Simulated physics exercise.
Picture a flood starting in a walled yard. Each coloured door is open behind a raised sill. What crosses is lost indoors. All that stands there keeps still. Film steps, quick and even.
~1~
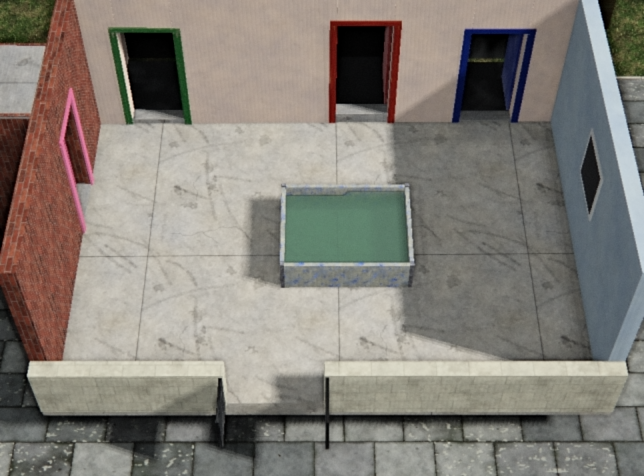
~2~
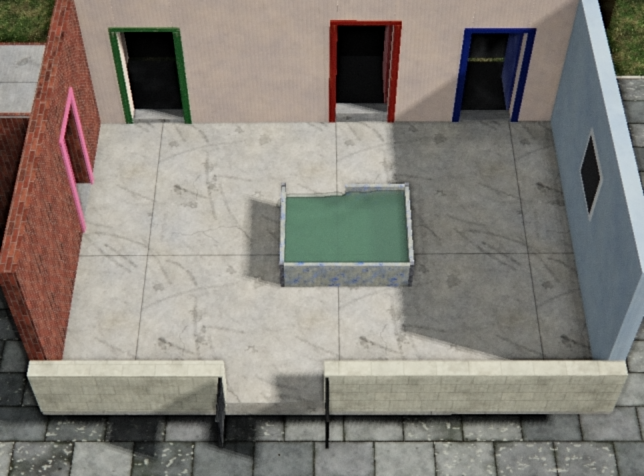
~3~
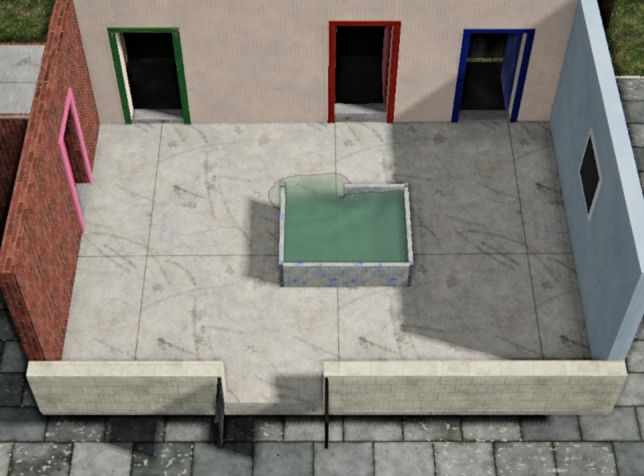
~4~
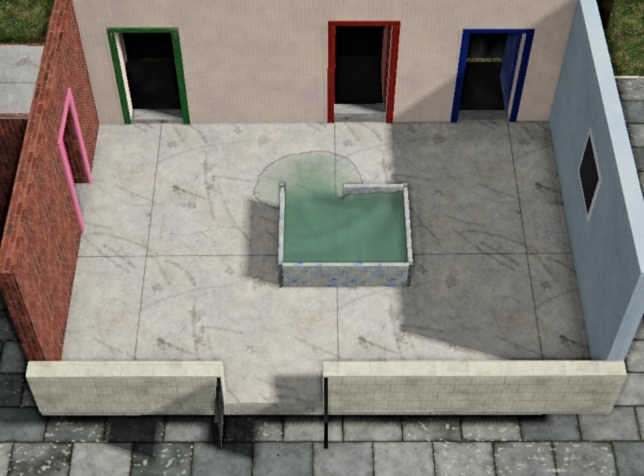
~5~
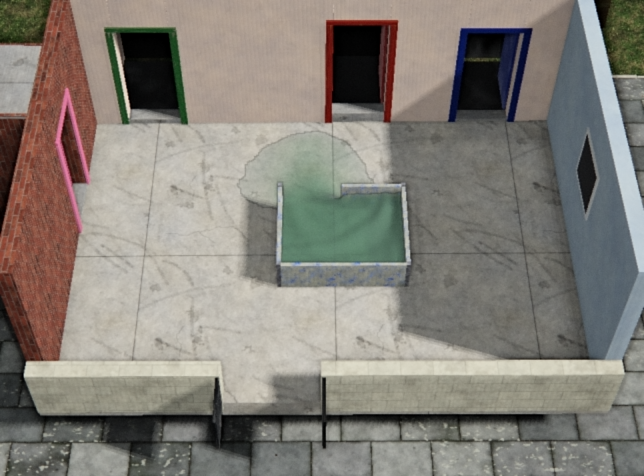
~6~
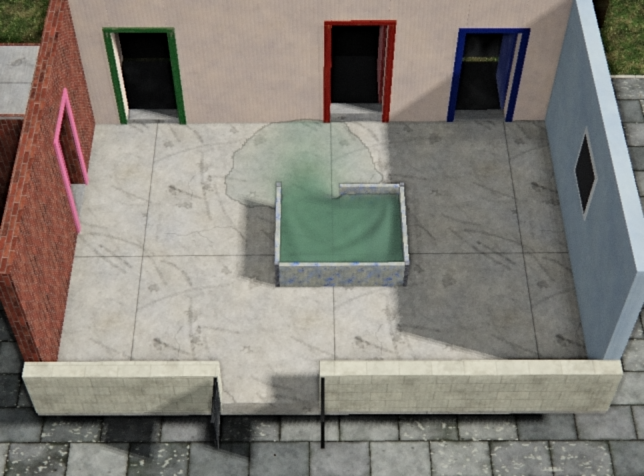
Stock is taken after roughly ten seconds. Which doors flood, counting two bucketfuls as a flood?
Outcome: The pink door exceeds two buckets; the green door does not exceed two buckets; the blue door does not exceed two buckets; the red door does not exceed two buckets.
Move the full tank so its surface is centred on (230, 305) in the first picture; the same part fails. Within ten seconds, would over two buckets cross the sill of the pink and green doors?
Briefly, pink ends up above while green ends up above.
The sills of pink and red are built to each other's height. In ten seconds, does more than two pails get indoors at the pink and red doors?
Pink door: Below the mark; red door: Above the mark.
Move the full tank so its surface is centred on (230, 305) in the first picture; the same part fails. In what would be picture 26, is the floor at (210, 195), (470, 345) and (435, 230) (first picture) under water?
In turn: Awash, clear, dry.
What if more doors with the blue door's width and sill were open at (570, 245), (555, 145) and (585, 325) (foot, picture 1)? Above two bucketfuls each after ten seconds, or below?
Falls short; exceeds the limit; falls short.
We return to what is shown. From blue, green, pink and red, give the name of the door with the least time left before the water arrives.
That's the one in red.
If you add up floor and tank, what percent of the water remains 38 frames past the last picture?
About 98 %.
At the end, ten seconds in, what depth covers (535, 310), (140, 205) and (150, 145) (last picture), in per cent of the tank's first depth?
Depths of roughly 4, 8 and 14 per cent.
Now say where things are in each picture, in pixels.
The water tank at (346, 227) is whole and still, in the first frame.
The front is at a hidden place, out from the gap on the water tank's far side, in the second frame.
Water pours out on the water tank's far side and has run to (341, 180), in the third frame.
The front is at (329, 156), out from the gap on the water tank's far side, in the fourth frame.
Water pours out on the water tank's far side and has run to (316, 135), in the fifth frame.
Water pours out on the water tank's far side and has run to (280, 123), in the sixth frame.
A moment on, water covers 15 % of the floor; the pink door not reached, the green door not reached, the blue door not reached, the red door wet at the sill, nothing in.
Next, water covers 20 % of the floor; the pink door not reached, the green door wet at the sill, nothing in, the blue door wet at the sill, nothing in, the red door wet at the sill, nothing in.
Then, water covers 35 % of the floor; the pink door wet at the sill, nothing in, the green door wet at the sill, nothing in, the blue door wet at the sill, nothing in, the red door wet at the sill, nothing in.
Later, water covers 60 % of the floor; the pink door over two buckets in, the green door under two buckets in, the blue door wet at the sill, nothing in, the red door wet at the sill, nothing in.
In the end, water covers 90 % of the floor; the pink door over two buckets in, the green door under two buckets in, the blue door under two buckets in, the red door wet at the sill, nothing in.
